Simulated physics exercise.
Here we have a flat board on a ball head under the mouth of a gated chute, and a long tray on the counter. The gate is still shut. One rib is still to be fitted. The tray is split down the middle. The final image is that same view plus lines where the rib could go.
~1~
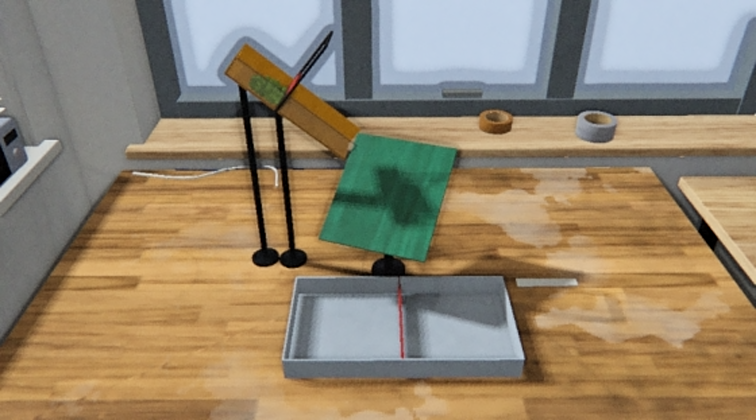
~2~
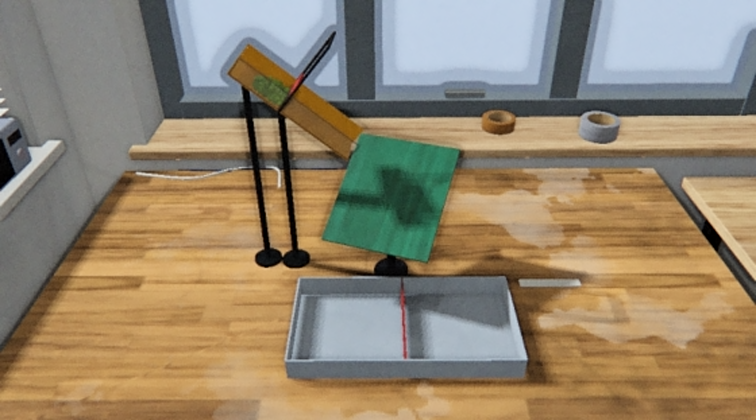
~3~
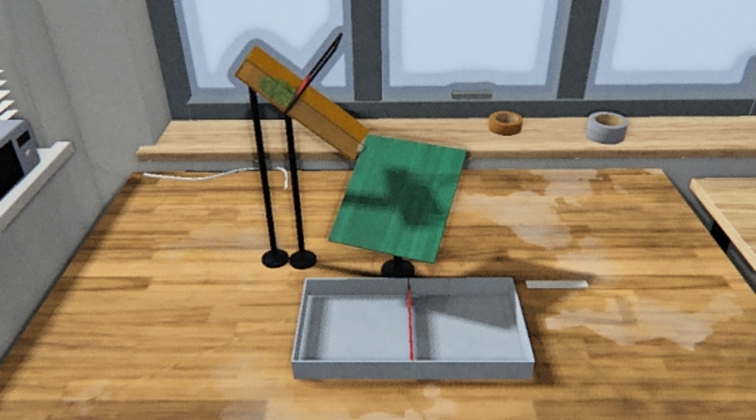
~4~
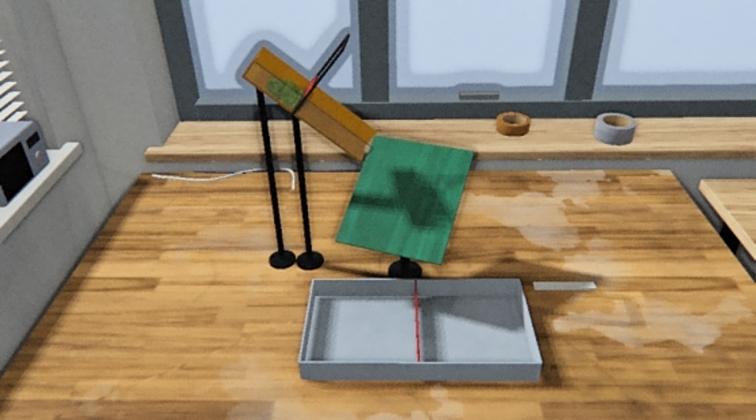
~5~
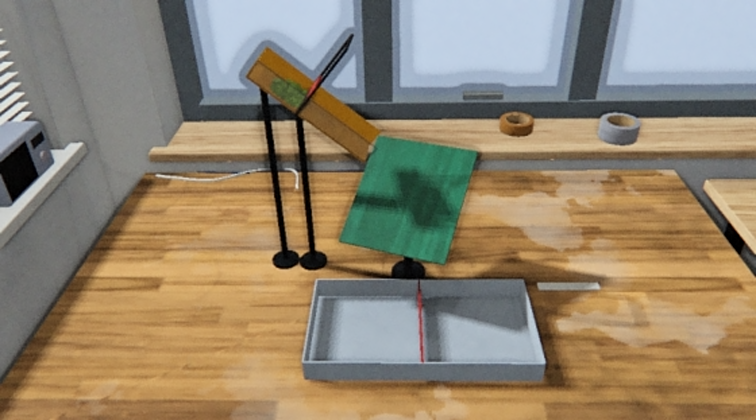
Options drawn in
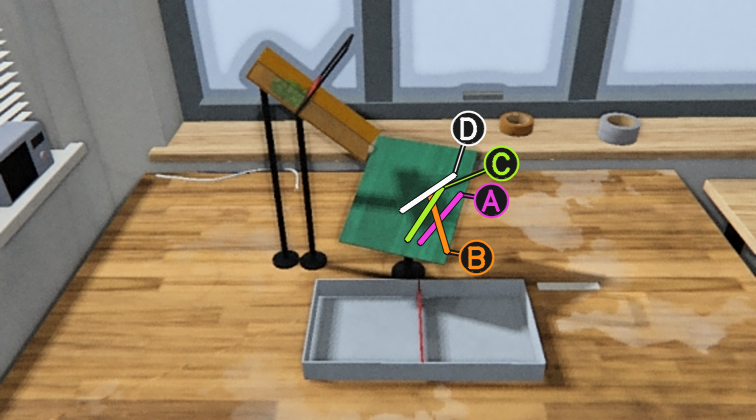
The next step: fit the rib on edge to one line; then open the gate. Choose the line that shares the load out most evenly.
B is best.
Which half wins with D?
Left.
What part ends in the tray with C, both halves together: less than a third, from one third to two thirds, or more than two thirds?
Line C gives more than two thirds.
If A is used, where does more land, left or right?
Left.
On the marked copy, line A from (460, 194) to (420, 242); line B from (430, 195) to (447, 251); line C from (441, 188) to (407, 239); line D from (454, 175) to (402, 210).
With A, of what is caught, all but a few in the left half, only a few in the right.
With B, of what is caught, close to two thirds in the left half, close to a third in the right.
With C, of what is caught, all but a few in the left half, only a few in the right.
With D, of what is caught, the whole lot in the left half, none at all in the right.
